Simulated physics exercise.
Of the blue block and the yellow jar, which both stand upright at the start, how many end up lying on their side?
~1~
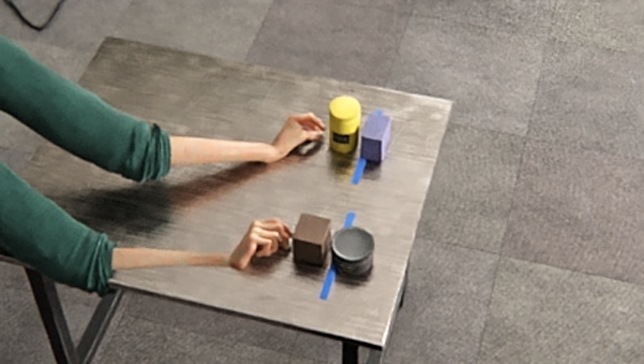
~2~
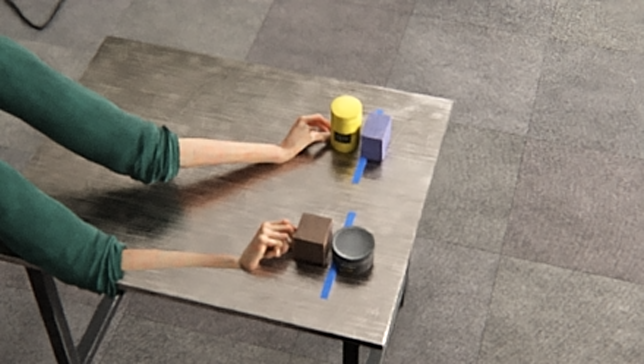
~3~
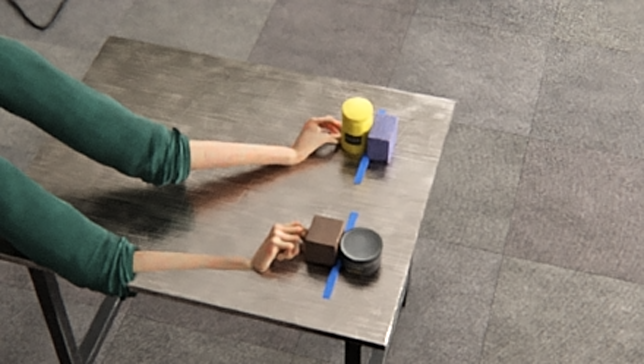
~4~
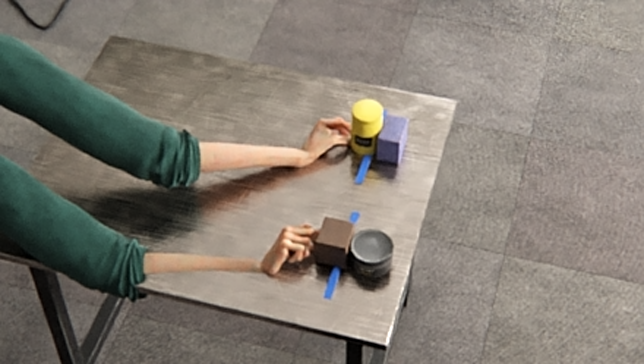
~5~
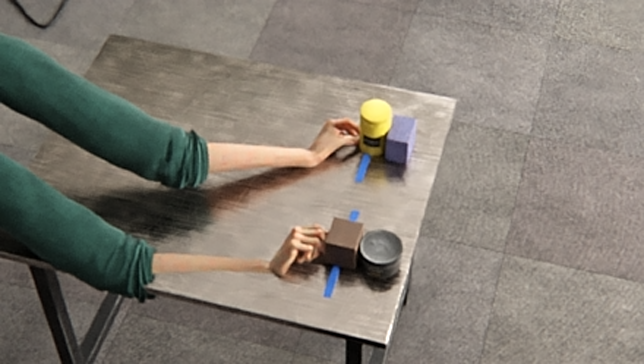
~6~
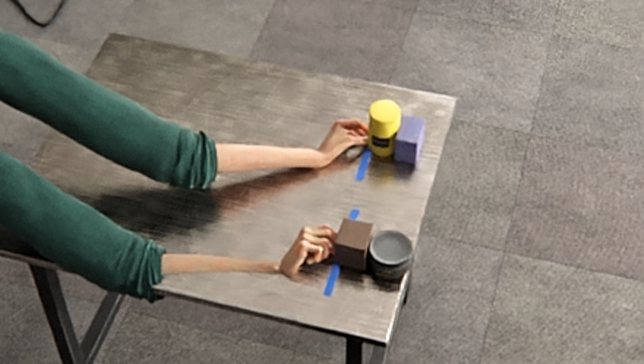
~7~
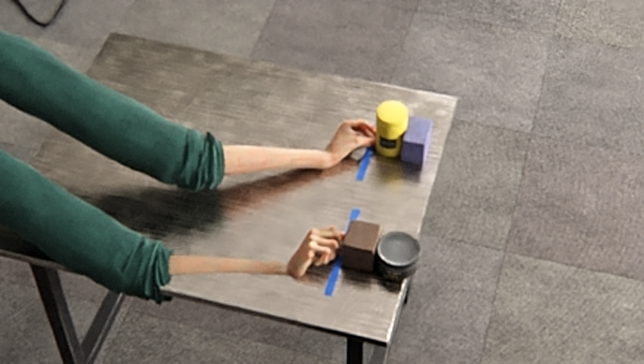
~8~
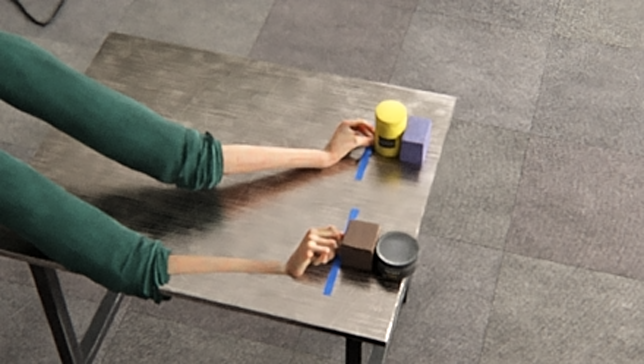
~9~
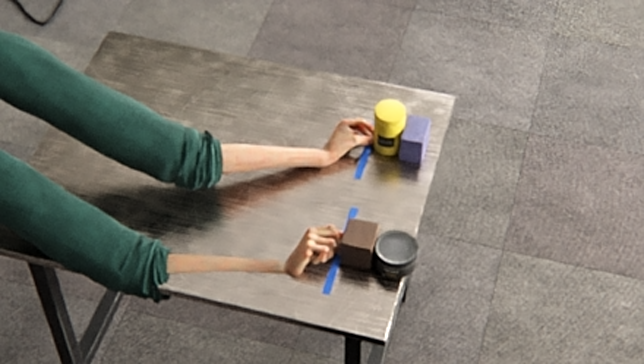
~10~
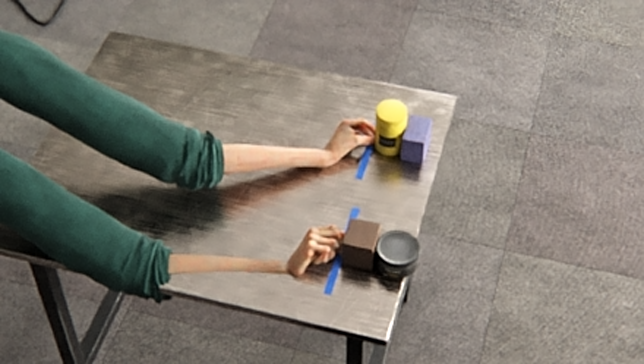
Neither of them ends up on its side. The blue block and the yellow jar are both still upright on the table at the end.
